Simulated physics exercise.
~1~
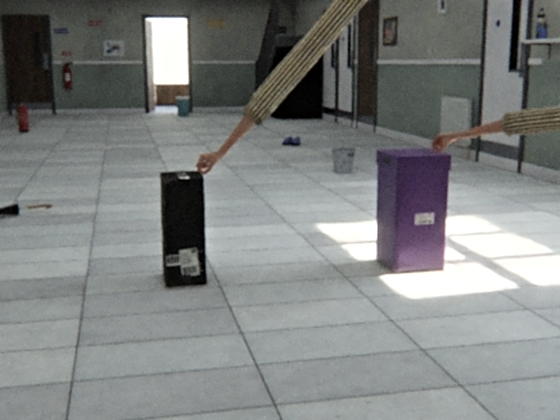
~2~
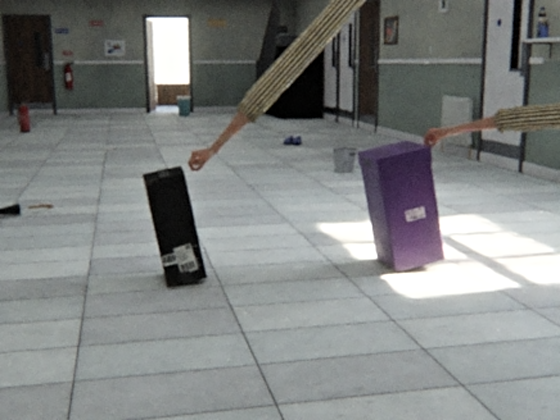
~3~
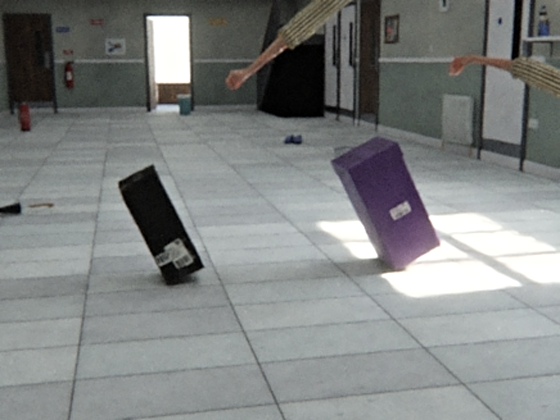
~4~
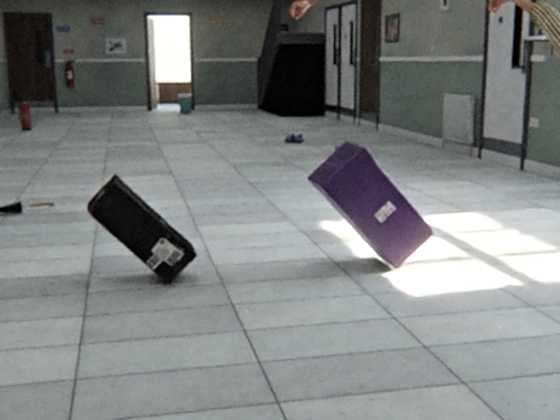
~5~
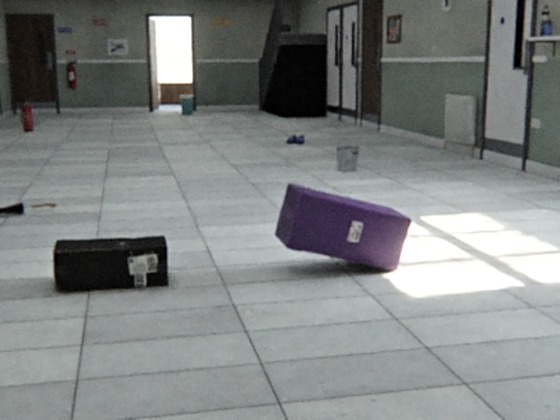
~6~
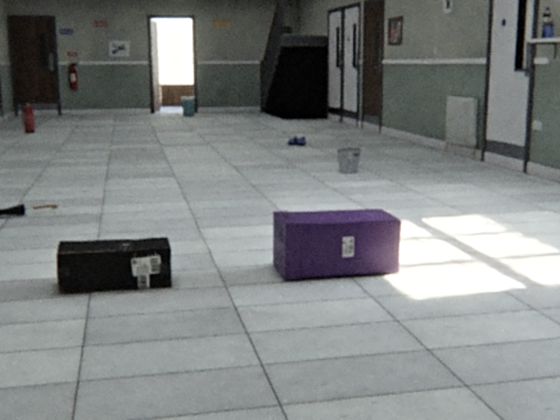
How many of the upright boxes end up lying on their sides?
Two of them do, as both the black parcel and the purple tote end up lying on their sides.
